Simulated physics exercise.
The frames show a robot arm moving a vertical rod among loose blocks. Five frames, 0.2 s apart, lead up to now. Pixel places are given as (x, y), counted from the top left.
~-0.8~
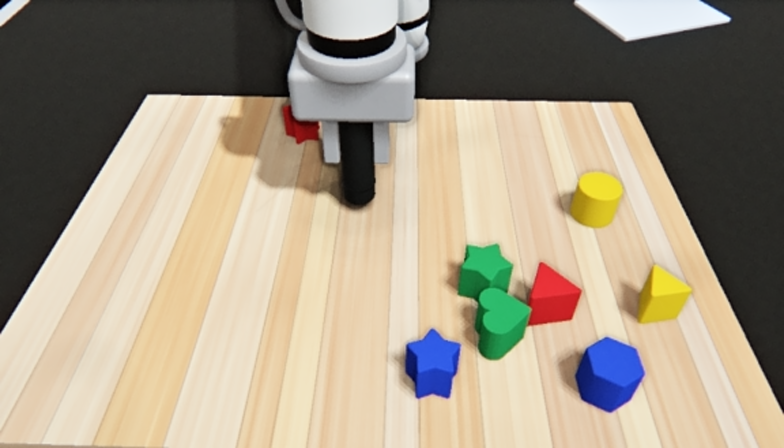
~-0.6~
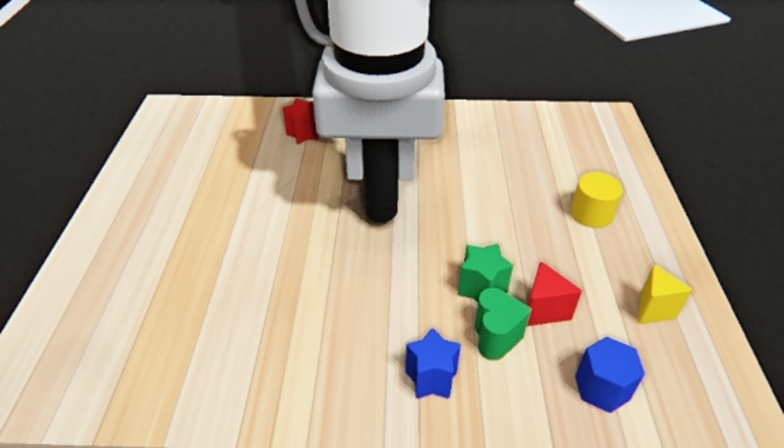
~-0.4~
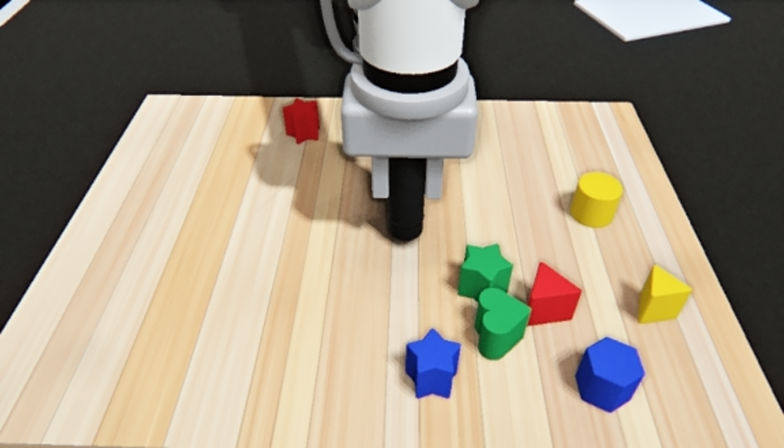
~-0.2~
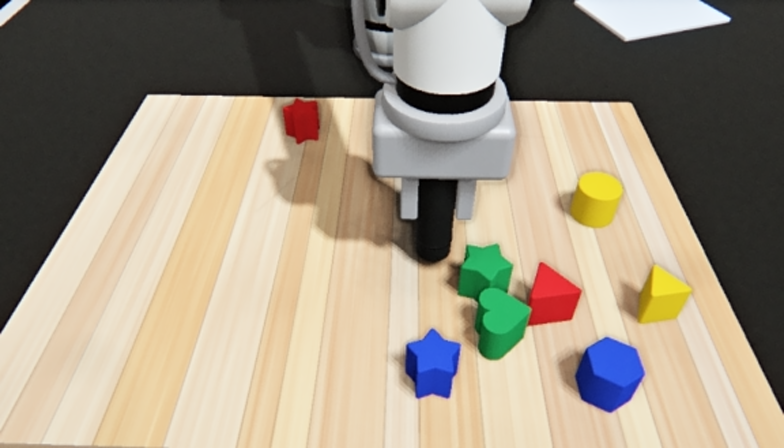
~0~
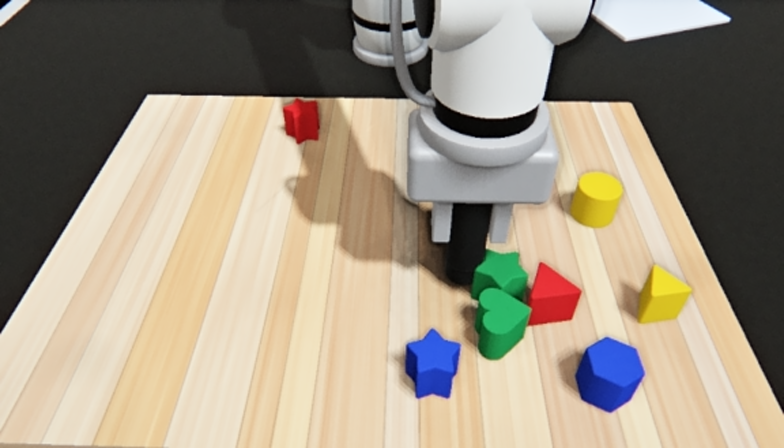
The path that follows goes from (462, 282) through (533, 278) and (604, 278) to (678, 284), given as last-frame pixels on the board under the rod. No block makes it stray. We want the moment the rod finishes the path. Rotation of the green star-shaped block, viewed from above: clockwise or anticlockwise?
If we look at it from overhead, the green star-shaped block pivots clockwise.
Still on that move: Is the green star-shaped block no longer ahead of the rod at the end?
Yes.
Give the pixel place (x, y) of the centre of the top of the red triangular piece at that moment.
At the end it should sit near (594, 310).
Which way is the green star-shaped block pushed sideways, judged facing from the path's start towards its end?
It goes toward the right-hand side.
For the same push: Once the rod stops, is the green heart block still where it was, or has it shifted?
It ends up on the same spot.
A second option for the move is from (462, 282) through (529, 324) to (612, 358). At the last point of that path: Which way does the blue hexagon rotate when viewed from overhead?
The block spins clockwise.
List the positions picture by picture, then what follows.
In the first picture, tip of the rod at (360, 196), middles of tops, green heart block at (502, 309), green star-shaped block at (486, 259), red triangular piece at (552, 282), yellow triangular piece at (667, 282).
In the second picture, rod at (382, 212), nothing pushed.
In the third picture, rod at (406, 230), nothing pushed.
In the fourth picture, rod at (433, 250), nothing pushed.
In the fifth picture, rod at (463, 273), green heart block at (502, 309), green star-shaped block at (502, 265), red triangular piece at (552, 282), yellow triangular piece at (667, 282).
The first path, step by step. One third of the way, rod at (535, 269); green star-shaped block at (557, 277), turned 50° clockwise; red triangular piece at (590, 304), turned 15° clockwise.
Two thirds of the way, rod at (608, 269); green star-shaped block at (570, 277), turned 75° clockwise; red triangular piece at (594, 310), turned 35° clockwise.
At the end, rod at (682, 275); green heart block unmoved; green star-shaped block at (570, 277), turned 75° clockwise; red triangular piece at (594, 310), turned 35° clockwise; yellow triangular piece at (675, 285), turned 35° clockwise.
